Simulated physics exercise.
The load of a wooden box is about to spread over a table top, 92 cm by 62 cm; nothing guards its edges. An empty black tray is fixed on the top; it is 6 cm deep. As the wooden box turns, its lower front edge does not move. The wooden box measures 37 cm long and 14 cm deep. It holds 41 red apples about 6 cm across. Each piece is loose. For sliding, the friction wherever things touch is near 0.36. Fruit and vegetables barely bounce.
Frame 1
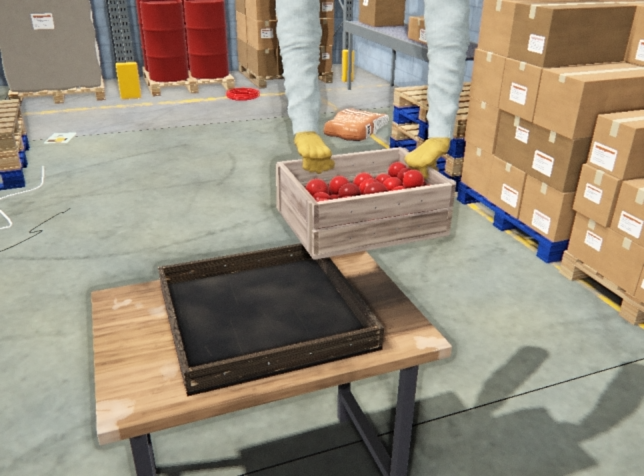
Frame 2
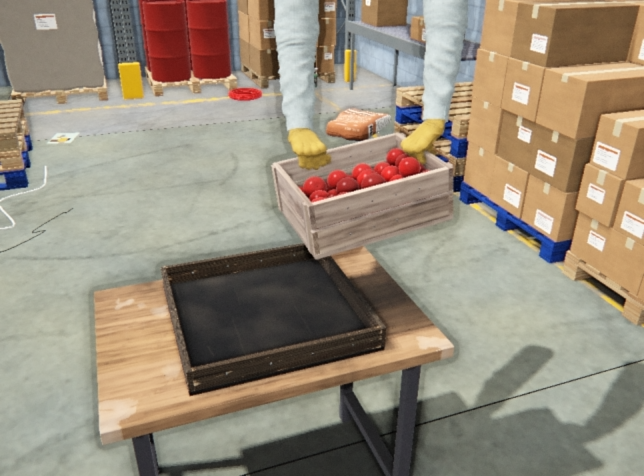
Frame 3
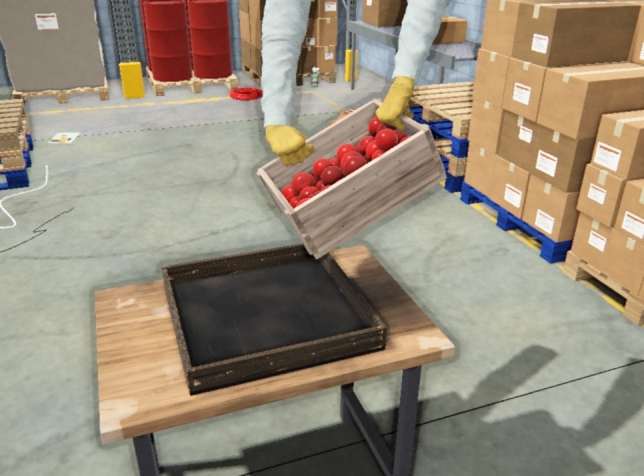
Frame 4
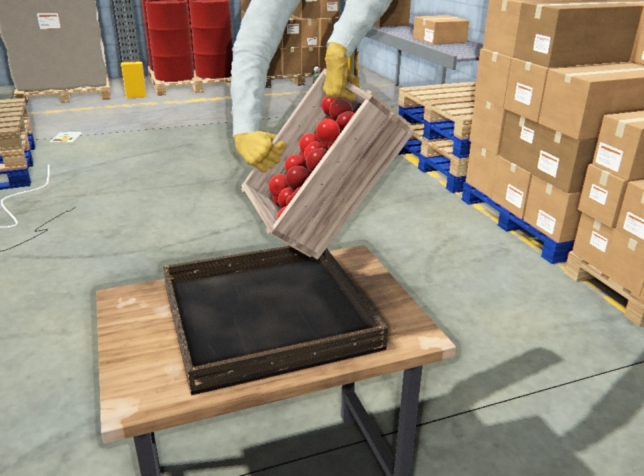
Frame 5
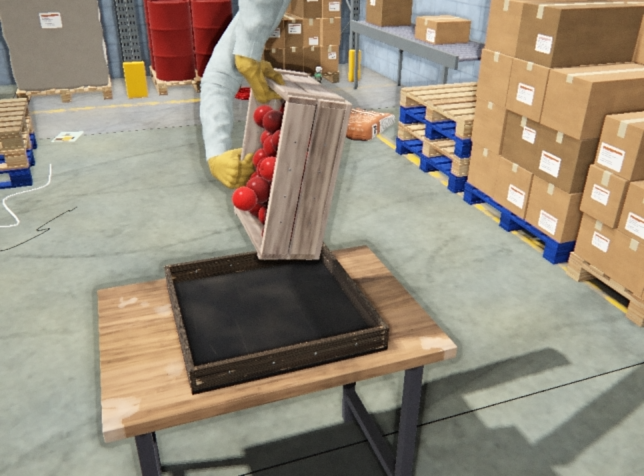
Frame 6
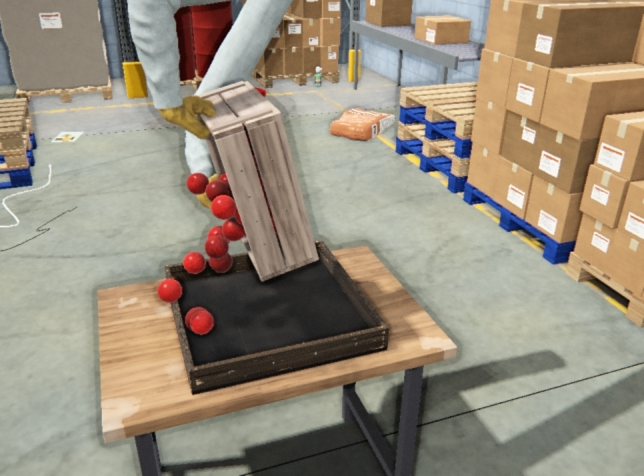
Yellow-gloved hands tilting a wooden box of red apples past upright above a black tray, several apples tumbling out.
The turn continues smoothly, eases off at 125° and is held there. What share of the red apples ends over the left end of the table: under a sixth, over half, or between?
It is going to be a sixth up to fifty percent.
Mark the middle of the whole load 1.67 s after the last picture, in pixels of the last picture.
Somewhere around (192, 317) in pixels.
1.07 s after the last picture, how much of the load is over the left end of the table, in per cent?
Around 35 per cent at that point.
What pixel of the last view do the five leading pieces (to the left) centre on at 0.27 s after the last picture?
Their mean place is roughly (110, 338) in the last picture.
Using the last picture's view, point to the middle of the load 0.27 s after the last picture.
About (207, 281).
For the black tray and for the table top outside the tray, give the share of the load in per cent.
Shares, in order: About 55 percent and 5 percent.
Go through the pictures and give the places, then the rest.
In the first picture (each is followed by its nearest rim corner in this view), wooden box, (318, 203); black tray, (189, 370); 0° from level; none out.
In the second picture, wooden box, (313, 204); 7° from level.
In the third picture, wooden box, (294, 210); 26° from level.
In the fourth picture, wooden box, (273, 228); 51° from level.
In the fifth picture, wooden box, (261, 253); 79° from level; 1 out, the lowest apple at (245, 199).
In the sixth picture, wooden box, (260, 276); black tray, (194, 368); 103° from level; 10 out, the lowest apple at (198, 320).
Then, 0.27 s after the last picture, tilt 123°; 7 still in the wooden box, 9 in the black tray, 8 on the table top outside the tray and 17 in the air.
Then, 0.60 s after the last picture, tilt 125°; 21 in the black tray, 9 on the table top outside the tray, 10 over the left end of the table and 1 over the table's other edges.
Then, 1.07 s after the last picture, tilt 125°; 22 in the black tray, 3 on the table top outside the tray, 14 over the left end of the table and 2 over the table's other edges.
When it is over (1.67 s after the last picture), 22 in the black tray, 2 on the table top outside the tray, 15 over the left end of the table and 2 over the table's other edges. Asked share, 15 of 41, 37 per cent.
